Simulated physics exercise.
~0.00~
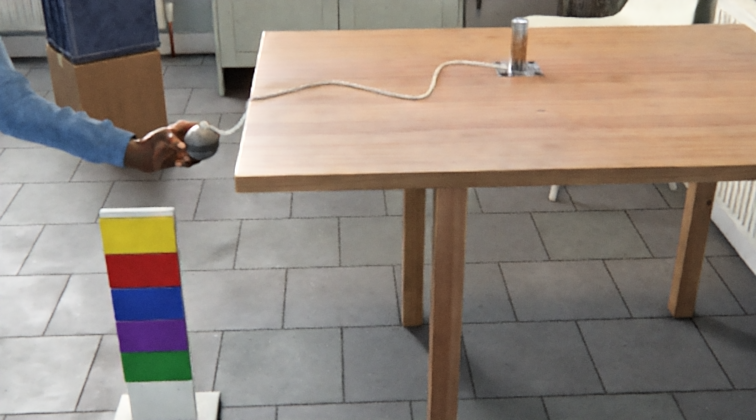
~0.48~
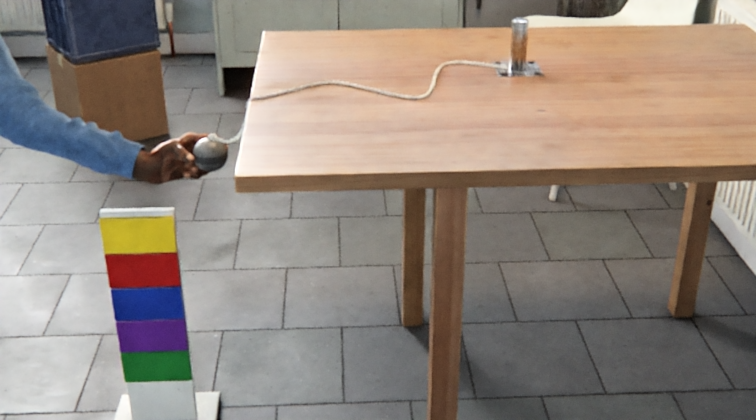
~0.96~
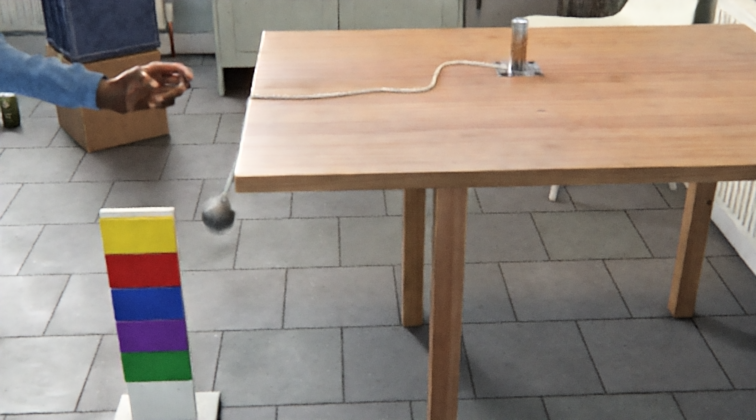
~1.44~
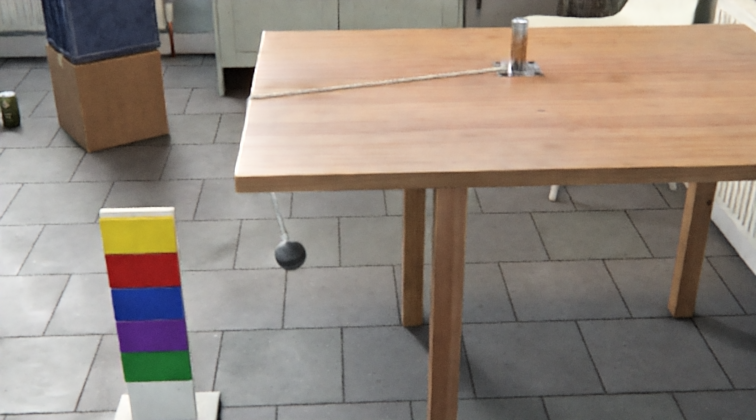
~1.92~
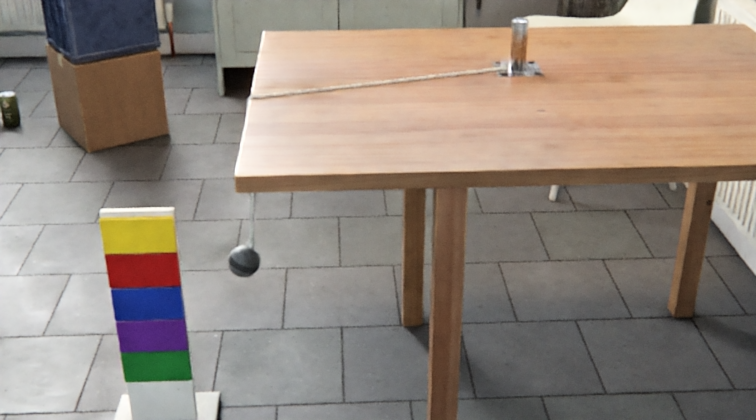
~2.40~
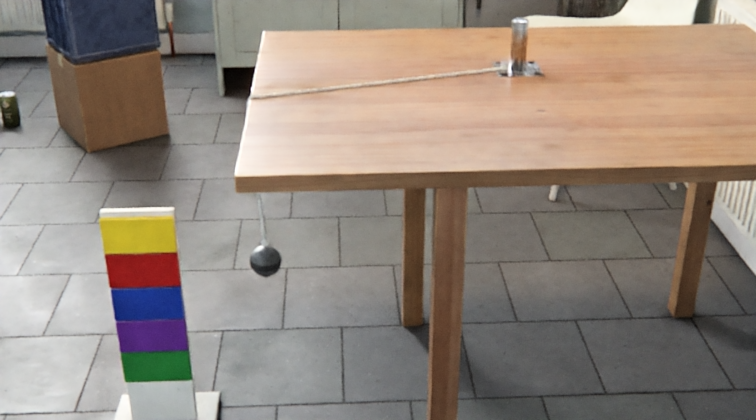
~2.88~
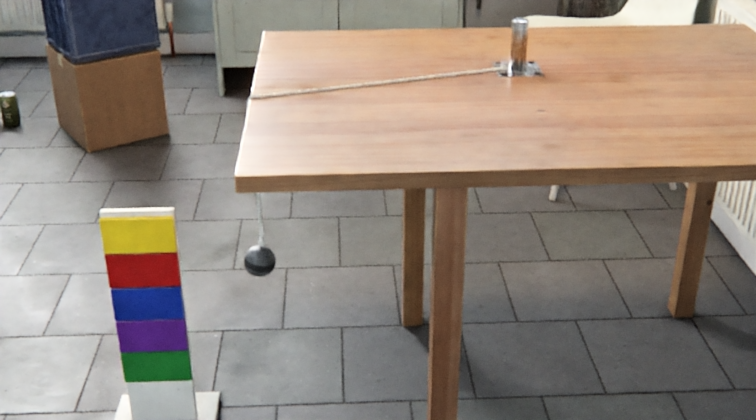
At the start, a hand holds a grey ball just past the left edge of a wooden table, with a pale cord running from it across the top to a metal post. Beside the table stands a board with yellow, red, blue, purple and green bands. The hand shifts slightly right and down, then lets go and draws back as the ball drops. The cord pulls straight, and the ball swings right beneath the tabletop. It swings back left, then sways in smaller moves, ending hanging below the edge, level with the red band.
